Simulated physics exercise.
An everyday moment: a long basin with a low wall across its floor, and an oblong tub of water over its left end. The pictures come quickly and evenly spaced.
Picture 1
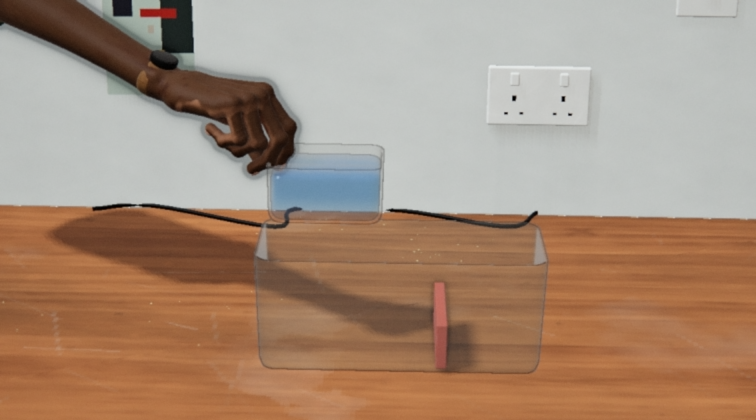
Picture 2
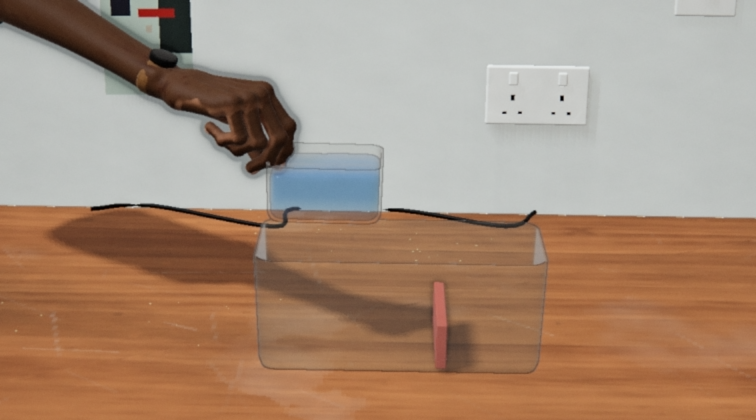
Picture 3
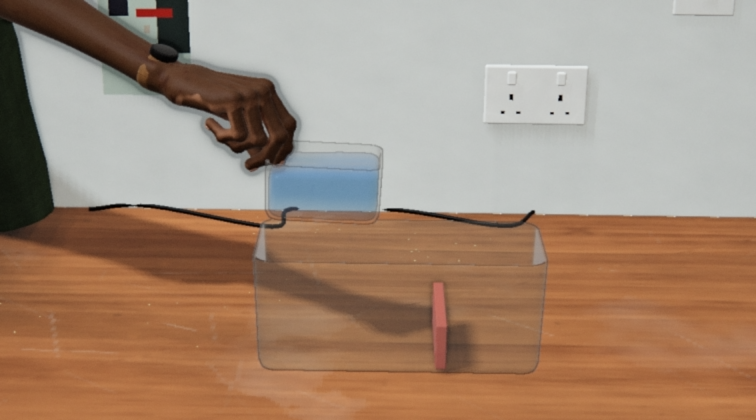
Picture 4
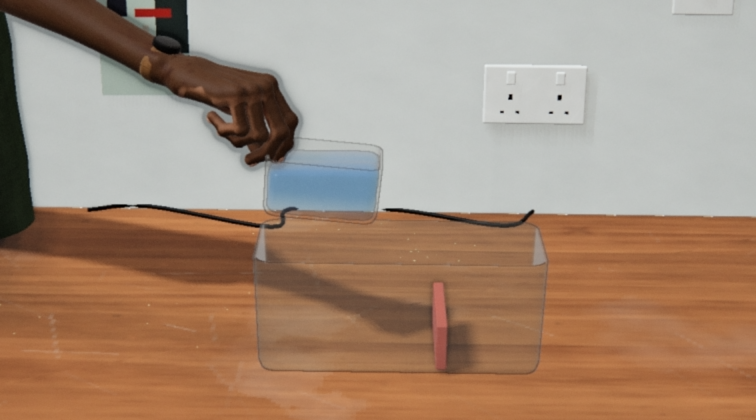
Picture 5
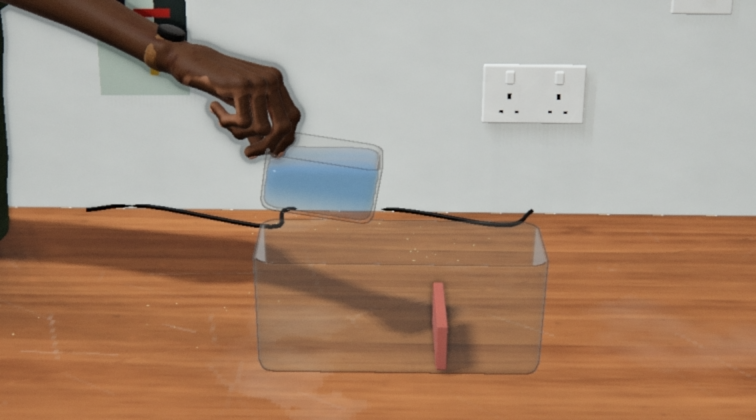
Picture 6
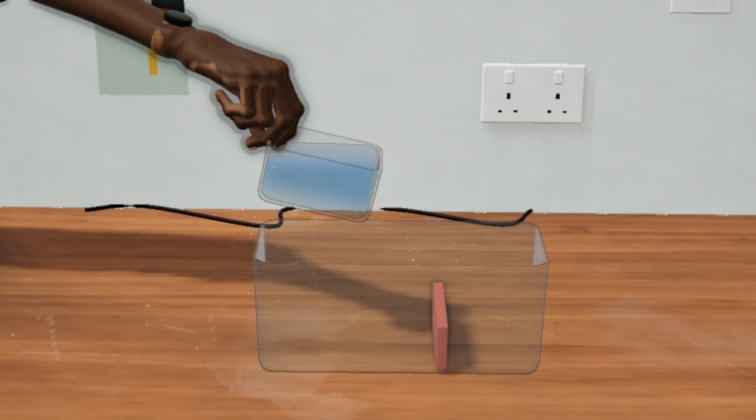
On a wooden worktop against a pale wall with a white double socket, seen from the front and slightly above, a dark-skinned hand holds a clear tub of blue water. The tub is above the left part of a long, clear basin with a low red wall across its floor, and black cord lies behind. The hand gradually tilts the tub rightward, its left side rising, while the view shifts very slightly.
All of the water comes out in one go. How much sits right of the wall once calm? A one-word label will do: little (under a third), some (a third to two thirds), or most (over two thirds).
Most.
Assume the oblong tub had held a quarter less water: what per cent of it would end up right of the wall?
That works out to some 80 %.
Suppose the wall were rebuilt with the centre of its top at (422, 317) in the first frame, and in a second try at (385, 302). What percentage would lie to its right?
85 % then 95 %, approximately.
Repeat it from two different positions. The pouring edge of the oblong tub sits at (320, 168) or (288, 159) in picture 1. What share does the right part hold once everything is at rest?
It would come to near 5 per cent, and then near 5 per cent.
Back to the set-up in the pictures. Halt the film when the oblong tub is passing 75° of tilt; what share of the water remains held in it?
45 per cent, approximately.
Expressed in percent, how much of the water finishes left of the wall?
That works out to roughly 15 percent.
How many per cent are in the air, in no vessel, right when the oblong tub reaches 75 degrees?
40 %.
A moment on, the oblong tub is tipped on its side and 47 per cent is still to pour, 6 is left of the wall and 7 right of it.
Next, the oblong tub is tipped right over and 5 per cent is still to pour, 7 is left of the wall and 78 right of it.
Then the oblong tub is tipped right over and 0 per cent is still to pour, 16 is left of the wall and 82 right of it.
Later the oblong tub is tipped right over and 0 per cent is still to pour, 17 is left of the wall and 82 right of it.
At rest 17 per cent lies left of the wall, 82 right of it and 1 outside.
